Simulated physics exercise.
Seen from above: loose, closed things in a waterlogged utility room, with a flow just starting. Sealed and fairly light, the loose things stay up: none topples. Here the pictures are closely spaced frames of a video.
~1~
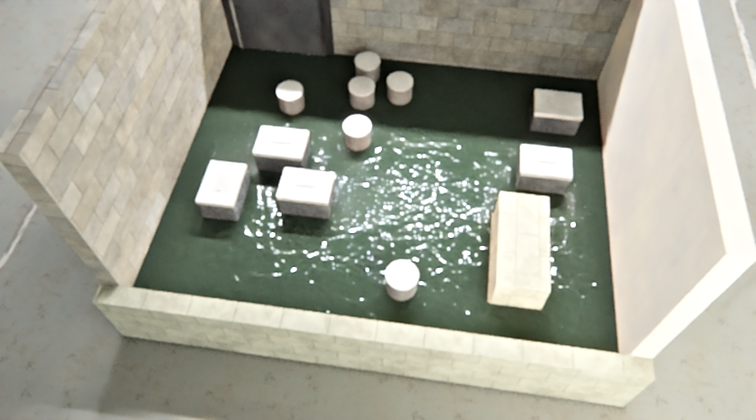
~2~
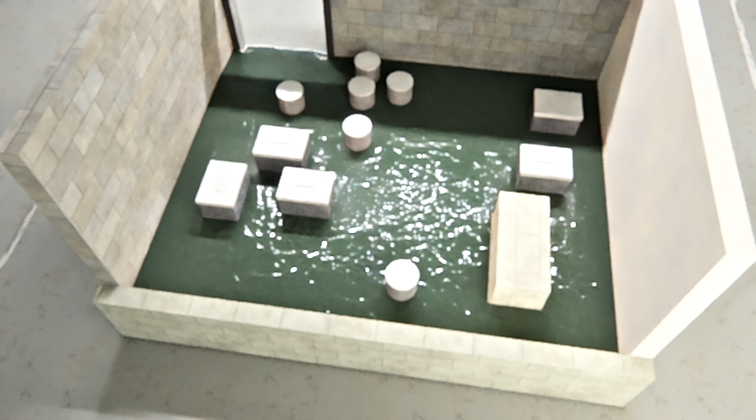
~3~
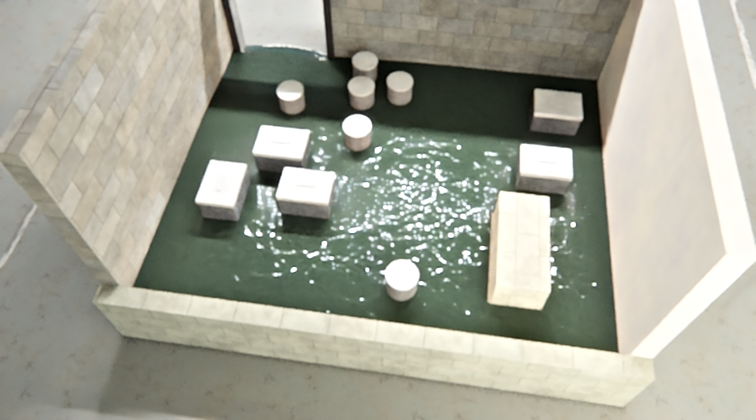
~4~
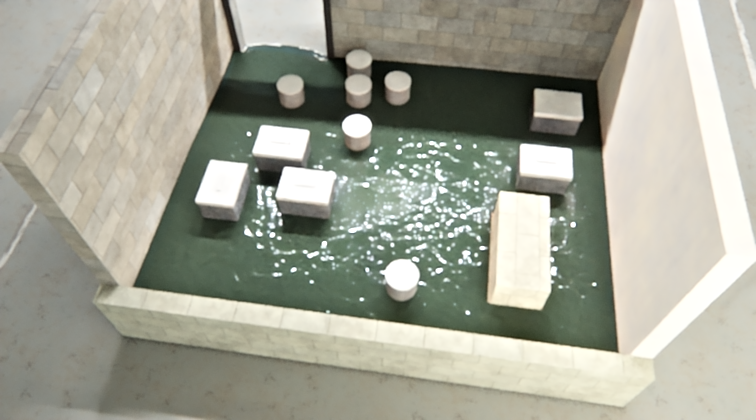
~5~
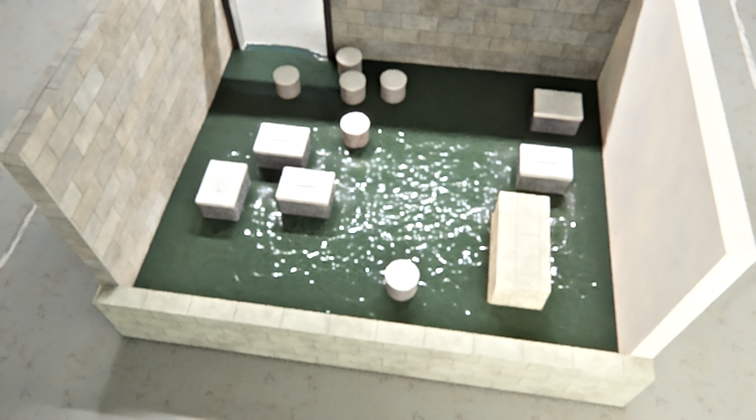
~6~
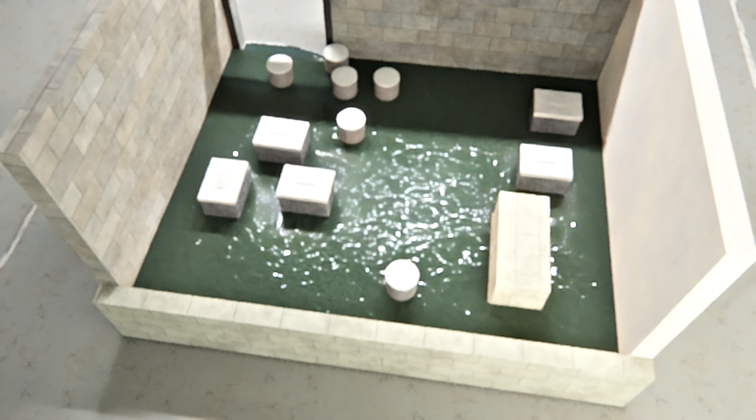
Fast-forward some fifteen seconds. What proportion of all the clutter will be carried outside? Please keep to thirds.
The share is two thirds or higher.
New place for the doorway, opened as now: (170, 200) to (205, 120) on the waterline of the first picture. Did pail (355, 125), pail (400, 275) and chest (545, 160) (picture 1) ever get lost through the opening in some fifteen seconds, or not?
Lab note - object 1: Escaped; object 2: Retained; object 3: Retained.
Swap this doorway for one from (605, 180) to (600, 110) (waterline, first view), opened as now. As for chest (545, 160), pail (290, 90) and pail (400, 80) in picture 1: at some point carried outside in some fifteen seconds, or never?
Result, in listed order: Exited / retained / exited.
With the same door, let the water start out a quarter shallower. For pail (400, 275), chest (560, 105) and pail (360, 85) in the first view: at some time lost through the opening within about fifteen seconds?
Held back, then held back, then escapes.
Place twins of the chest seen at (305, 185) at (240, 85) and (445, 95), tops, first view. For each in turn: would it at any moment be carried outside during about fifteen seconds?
As listed: Carried outside, out.
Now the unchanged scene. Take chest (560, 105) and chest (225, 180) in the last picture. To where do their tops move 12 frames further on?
(526, 100) and (227, 108).
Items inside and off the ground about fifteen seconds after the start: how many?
By my reckoning the number comes out at 3.
A moment on, 2 of 11 are out; 9 afloat.
Next, 6 of 11 are out; 5 afloat.
Later, 7 of 11 are out; 4 afloat.
In the end, 8 of 11 are out; 3 afloat.
